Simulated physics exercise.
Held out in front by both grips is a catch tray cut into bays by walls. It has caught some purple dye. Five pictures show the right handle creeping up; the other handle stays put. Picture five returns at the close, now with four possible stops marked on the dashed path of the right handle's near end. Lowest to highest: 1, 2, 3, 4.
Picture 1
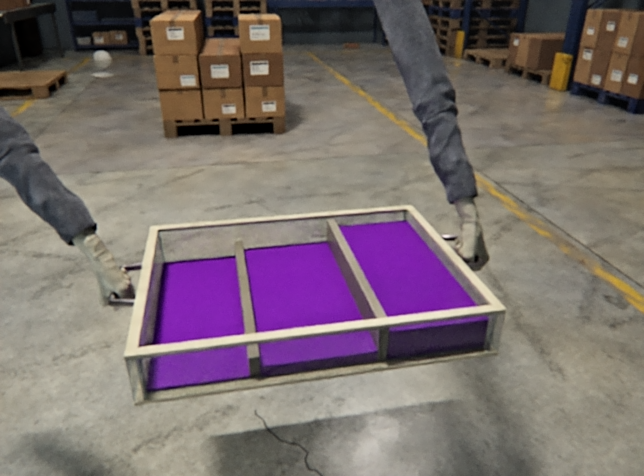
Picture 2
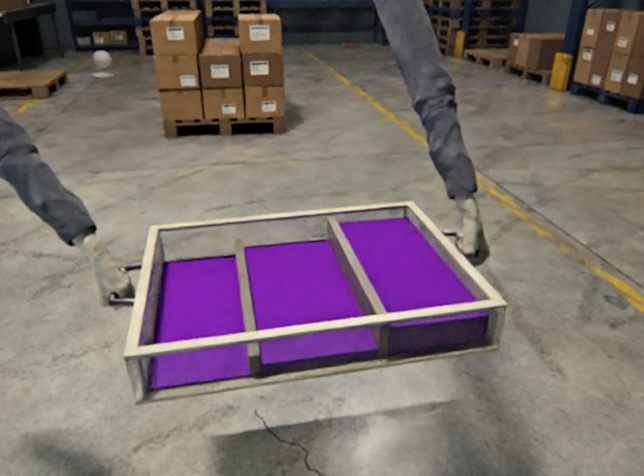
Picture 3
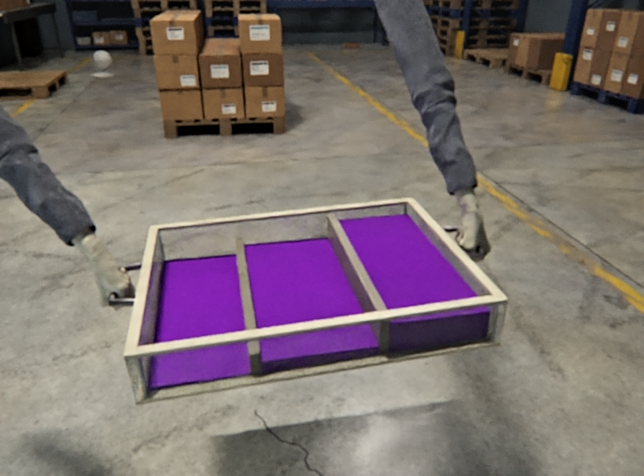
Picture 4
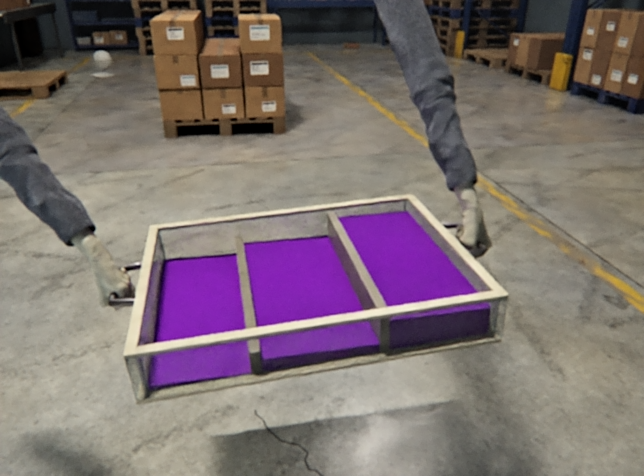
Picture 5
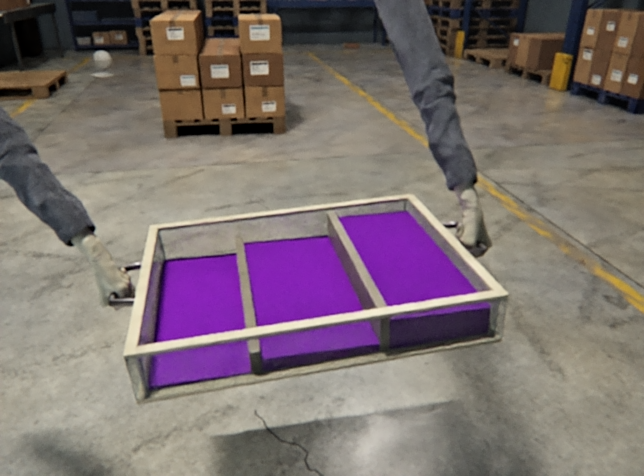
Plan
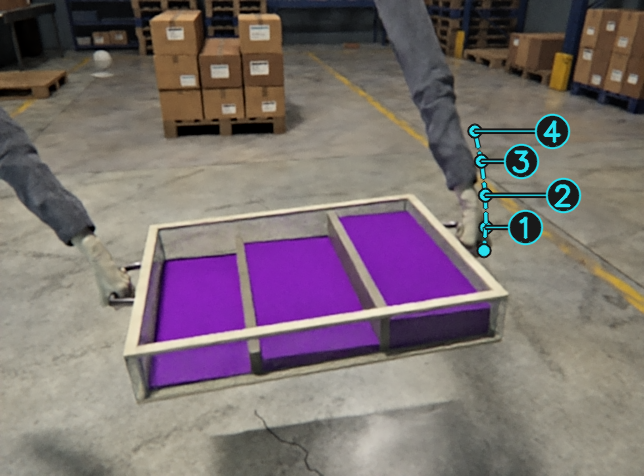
A shallow, clear-sided tray with a pale frame and three bays of purple dye rises slightly at its right end, held by two gloved hands in grey sleeves above a cracked concrete warehouse floor, seen from above. Stacked brown boxes, pallets and a yellow floor line lie behind. The right hand lifts its handle a little, then pauses, while the left hand and the camera stay still.
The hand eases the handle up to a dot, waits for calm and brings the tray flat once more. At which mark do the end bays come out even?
I would pick mark 4.
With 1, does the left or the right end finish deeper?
The right end bay.
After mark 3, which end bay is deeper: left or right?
The right end bay.
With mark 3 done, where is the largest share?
The right bay.
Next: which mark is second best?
Here it is mark 3.
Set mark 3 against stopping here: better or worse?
Mark 3 is better.
On the marked copy, 1 at (485, 227); 2 at (485, 195); 3 at (481, 161); 4 at (474, 131).
Choosing 1, the right end bay stands much deeper than the other; nothing spills.
Choosing 2, the right end bay stands much deeper than the other; nothing spills.
Choosing 3, the right end bay stands much deeper than the other; nothing spills.
Choosing 4, the two end bays stand about equally deep; nothing spills.
